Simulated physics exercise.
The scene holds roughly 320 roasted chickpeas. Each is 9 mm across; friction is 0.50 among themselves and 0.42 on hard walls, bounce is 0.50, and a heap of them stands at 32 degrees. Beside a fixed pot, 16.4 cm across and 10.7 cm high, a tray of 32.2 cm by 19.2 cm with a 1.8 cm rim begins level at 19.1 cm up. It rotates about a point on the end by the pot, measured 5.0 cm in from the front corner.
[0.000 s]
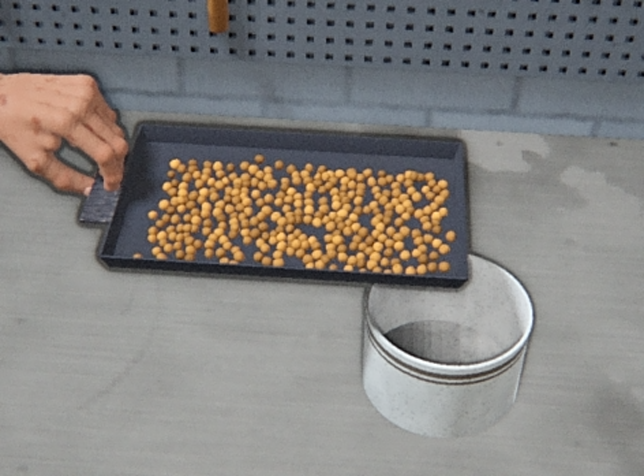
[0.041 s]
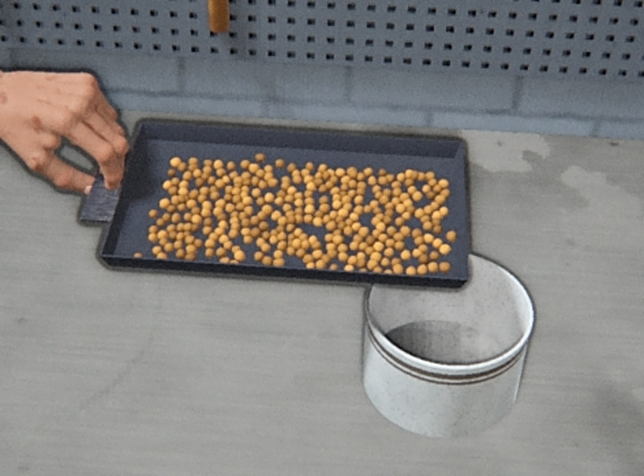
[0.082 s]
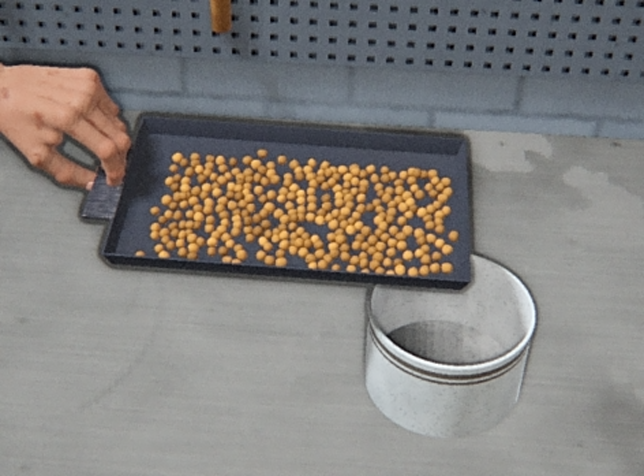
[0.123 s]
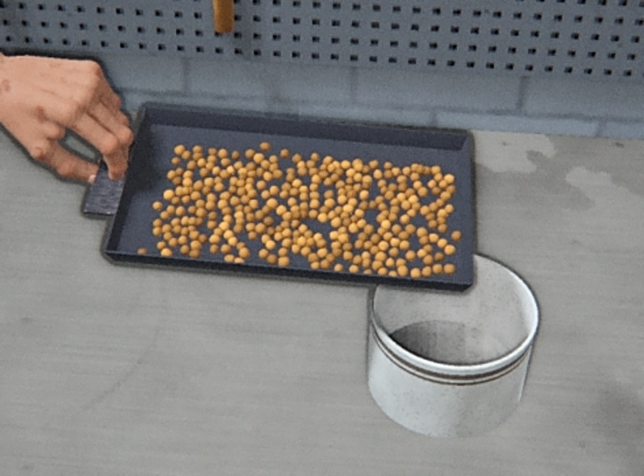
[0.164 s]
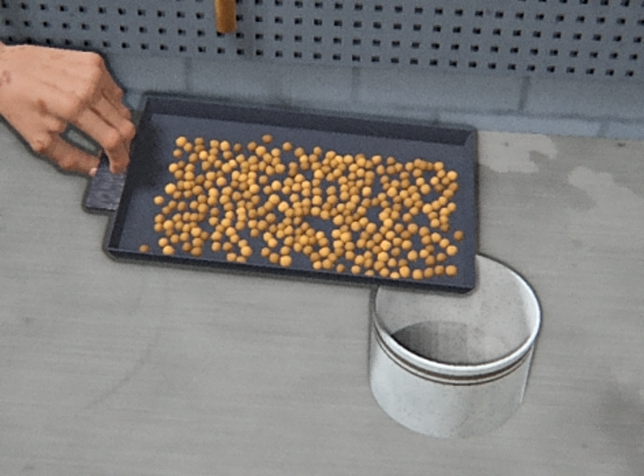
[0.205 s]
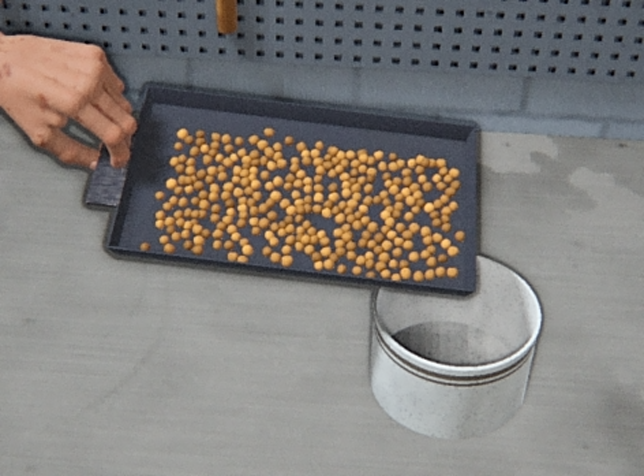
The footage shows a hand at the left gripping a dark rectangular tray of small round golden-brown pieces beside a pale round pot, then raising the handle end slightly so the tray slants gently down toward the right.
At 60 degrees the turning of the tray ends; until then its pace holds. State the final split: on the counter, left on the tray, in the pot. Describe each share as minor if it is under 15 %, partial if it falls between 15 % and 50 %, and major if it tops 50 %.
Counter - minor; tray - major; pot - minor.
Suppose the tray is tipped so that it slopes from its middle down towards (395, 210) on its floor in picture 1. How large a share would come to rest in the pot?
Near 5 percent, give or take.
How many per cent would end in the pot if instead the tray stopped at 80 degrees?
The pot would get around 30 per cent.
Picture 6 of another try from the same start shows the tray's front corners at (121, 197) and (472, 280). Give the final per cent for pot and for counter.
In the pot: 15 per cent; on the counter: 25 per cent.
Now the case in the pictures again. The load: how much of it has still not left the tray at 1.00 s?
About 100 per cent.
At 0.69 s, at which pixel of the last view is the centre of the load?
I reckon close to (339, 225).
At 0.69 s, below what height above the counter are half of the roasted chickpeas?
Some 24 cm above the counter.
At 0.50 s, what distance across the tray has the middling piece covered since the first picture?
Displacement on the tray: About 4 cm.
Then, at 0.50 s, tilt 36 degrees; the tray holds 100 %, the pot 0 %.
After 0.69 s, tilt 52 degrees; the tray holds 100 %, the pot 0 %.
Then, at 1.00 s, tilt 60 degrees; the tray holds 100 %, the pot 0 %.
At rest (1.9 s), counter 0 %, tray 100 %, pot 0 %.
